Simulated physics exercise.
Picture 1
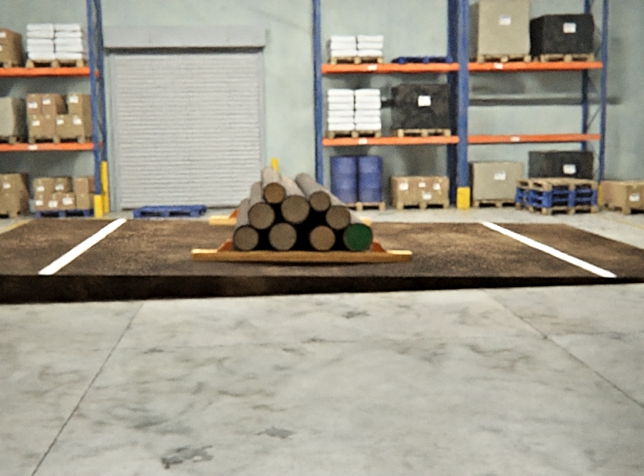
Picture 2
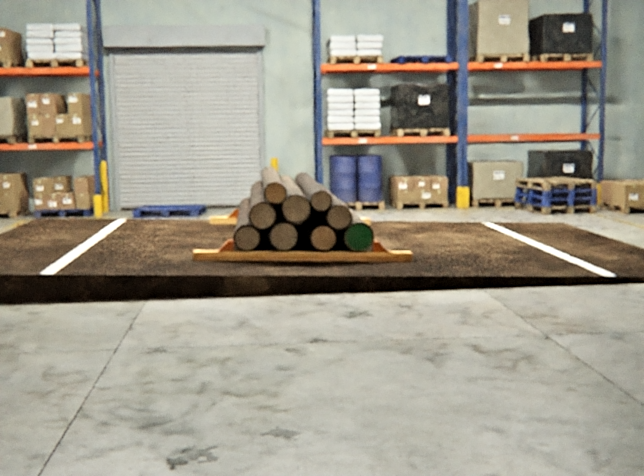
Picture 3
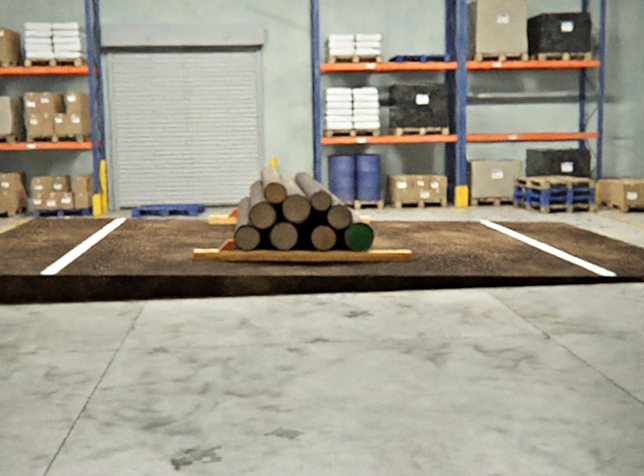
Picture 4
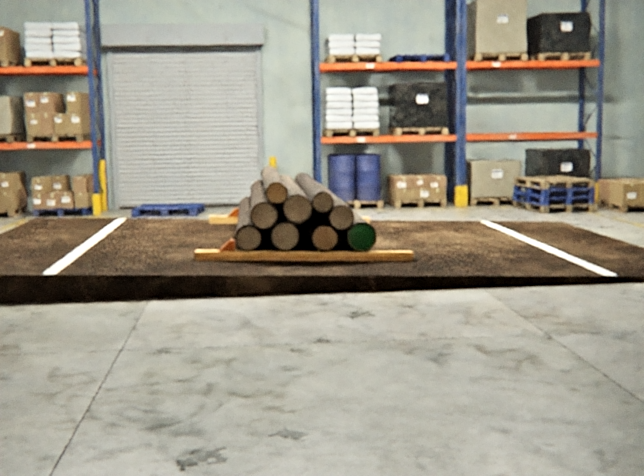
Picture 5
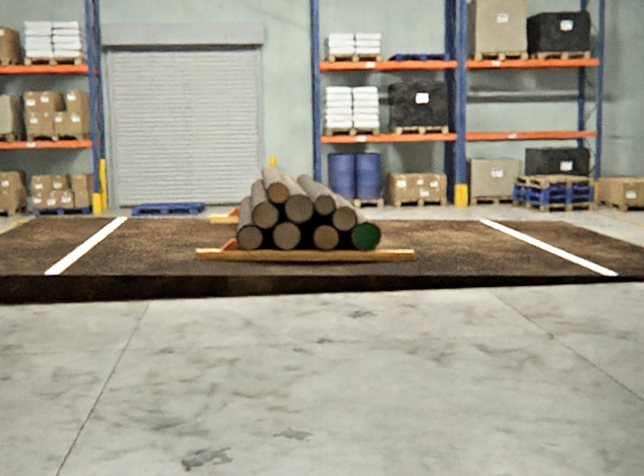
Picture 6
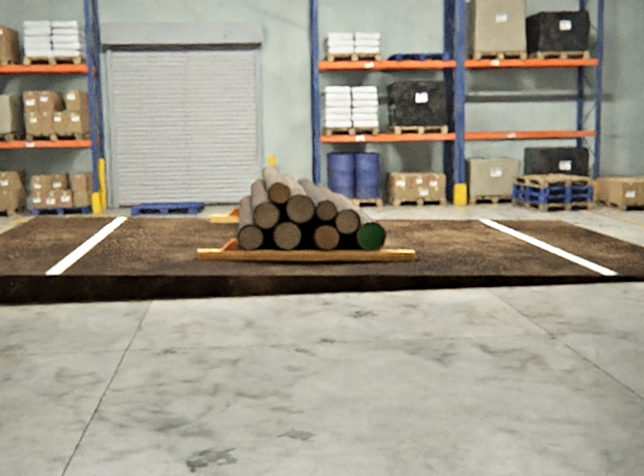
The clip opens on a stack of round brown poles, with a green one at the bottom right, resting on orange bearers between two white lines in a warehouse. The small wedge at the right of the stack disappears, and then the poles shift very slightly to the right, still piled together.
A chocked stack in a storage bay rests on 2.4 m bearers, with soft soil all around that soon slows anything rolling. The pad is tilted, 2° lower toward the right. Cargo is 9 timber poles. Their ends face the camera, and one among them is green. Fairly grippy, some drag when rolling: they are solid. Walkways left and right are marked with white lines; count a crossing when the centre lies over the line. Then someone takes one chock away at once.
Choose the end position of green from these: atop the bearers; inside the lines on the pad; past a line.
My pick for green is inside the lines on the pad.
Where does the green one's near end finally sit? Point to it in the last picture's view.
In the last view it sits close to (480, 246).
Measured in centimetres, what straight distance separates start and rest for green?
The green one shifted 130.
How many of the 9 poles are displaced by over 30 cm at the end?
In total, 6.
Another 0.2 s on from the last picture, green is on the bearers, 40 cm from the bearers' right end, rolling right; 0 of 9 have crossed.
Another 0.5 s on from the last picture, green is on the bearers, 20 cm from the bearers' right end, rolling right; 0 of 9 have crossed.
Another 0.7 s on from the last picture, green is on the bearers, 10 cm from the bearers' right end, rolling right; 0 of 9 have crossed.
Another 1.0 s on from the last picture, green is off the bearers, 180 cm short of the right line, rolling right; 0 of 9 have crossed.
In the end (3.4 s after the last picture), green is off the bearers, 115 cm short of the right line; 0 of 9 have crossed.
